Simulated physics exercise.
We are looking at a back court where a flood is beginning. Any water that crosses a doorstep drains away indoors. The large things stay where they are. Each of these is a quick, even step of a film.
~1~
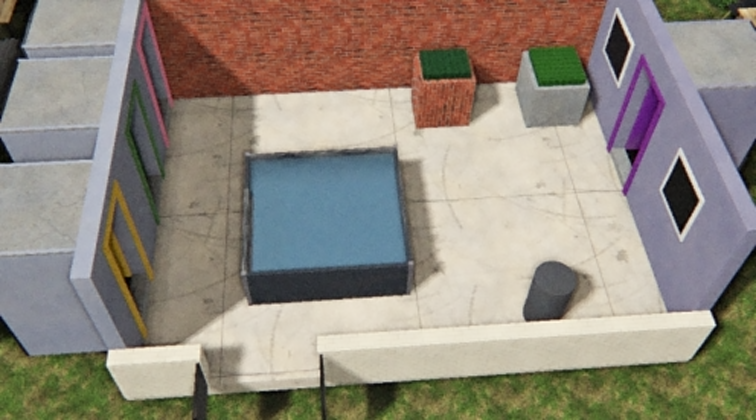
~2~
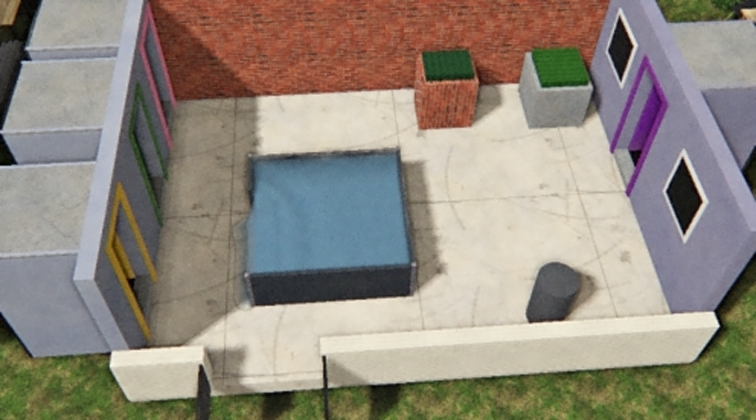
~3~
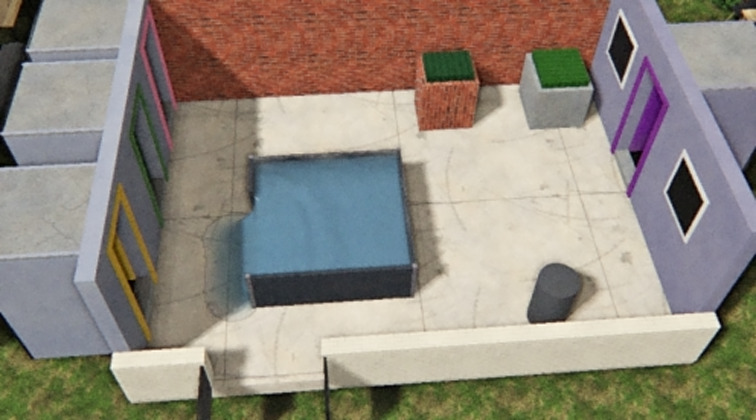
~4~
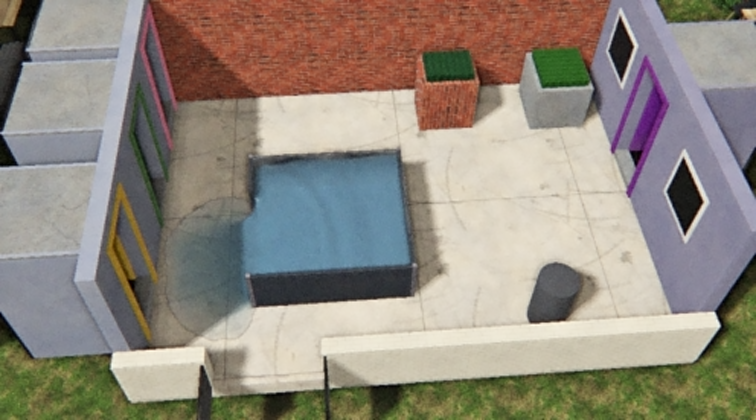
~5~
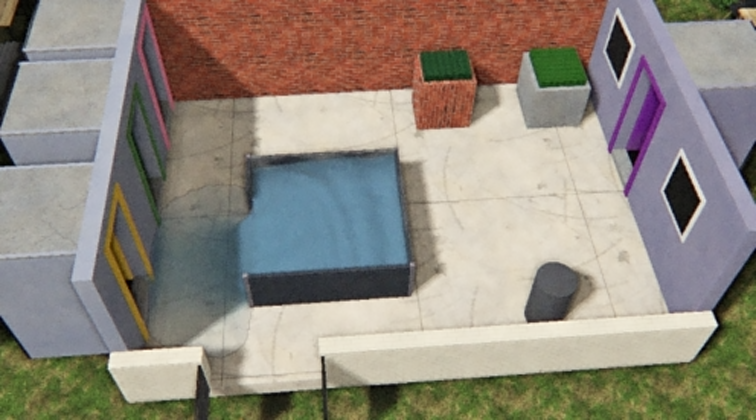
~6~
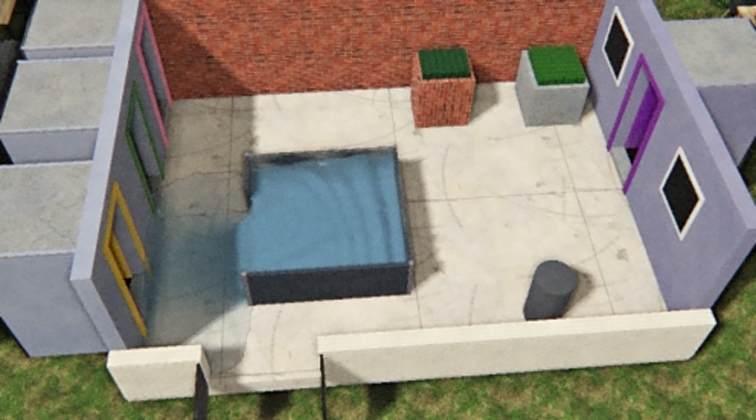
In a back court with a brick rear wall, a square tank holds still blue water, then water pours through a gap in its left side and spreads across the paving to the yellow-edged doorway as ripples cross the tank.
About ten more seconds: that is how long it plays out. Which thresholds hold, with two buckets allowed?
My prediction: The purple door does not go over two buckets, the yellow door goes over two buckets, the pink door does not go over two buckets, the green door goes over two buckets.
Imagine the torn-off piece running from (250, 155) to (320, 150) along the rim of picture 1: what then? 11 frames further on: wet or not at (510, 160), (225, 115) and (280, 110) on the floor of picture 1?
In turn: Free of water, wet, wet.
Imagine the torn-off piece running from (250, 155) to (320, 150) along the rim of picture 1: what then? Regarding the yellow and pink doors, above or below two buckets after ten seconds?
Yellow door: Under the line; pink door: Over the line.
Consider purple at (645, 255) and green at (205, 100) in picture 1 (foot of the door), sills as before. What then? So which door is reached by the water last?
Answer: The door marked purple.
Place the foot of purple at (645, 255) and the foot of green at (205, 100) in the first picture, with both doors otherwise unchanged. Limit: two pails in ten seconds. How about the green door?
That green one gets past the limit.
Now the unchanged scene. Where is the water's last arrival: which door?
I'd go with the purple-painted one.
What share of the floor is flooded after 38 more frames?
That should be about 85 %.
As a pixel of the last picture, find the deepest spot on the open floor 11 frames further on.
Pointing at (142, 375).
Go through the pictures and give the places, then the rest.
Still water in the water tank at (325, 210), in the first frame.
Water pours out at (255, 252) and has run to (250, 308), in the second frame.
The front is at (217, 224), out from the gap at (255, 254), in the third frame.
The front is at (172, 241), out from the gap at (256, 254), in the fourth frame.
The front is at (161, 216), out from the gap at (253, 254), in the fifth frame.
The front is at a hidden place, out from the gap at (252, 252), in the sixth frame.
A moment on, water covers 15 % of the floor; the purple door not reached, the yellow door over two buckets in, the pink door wet at the sill, nothing in, the green door under two buckets in.
Next, water covers 30 % of the floor; the purple door not reached, the yellow door far over two buckets in, the pink door wet at the sill, nothing in, the green door over two buckets in.
Then, water covers 50 % of the floor; the purple door not reached, the yellow door far over two buckets in, the pink door wet at the sill, nothing in, the green door over two buckets in.
Later, water covers 85 % of the floor; the purple door wet at the sill, nothing in, the yellow door far over two buckets in, the pink door wet at the sill, nothing in, the green door over two buckets in.
In the end, water covers 100 % of the floor; the purple door wet at the sill, nothing in, the yellow door far over two buckets in, the pink door wet at the sill, nothing in, the green door over two buckets in.
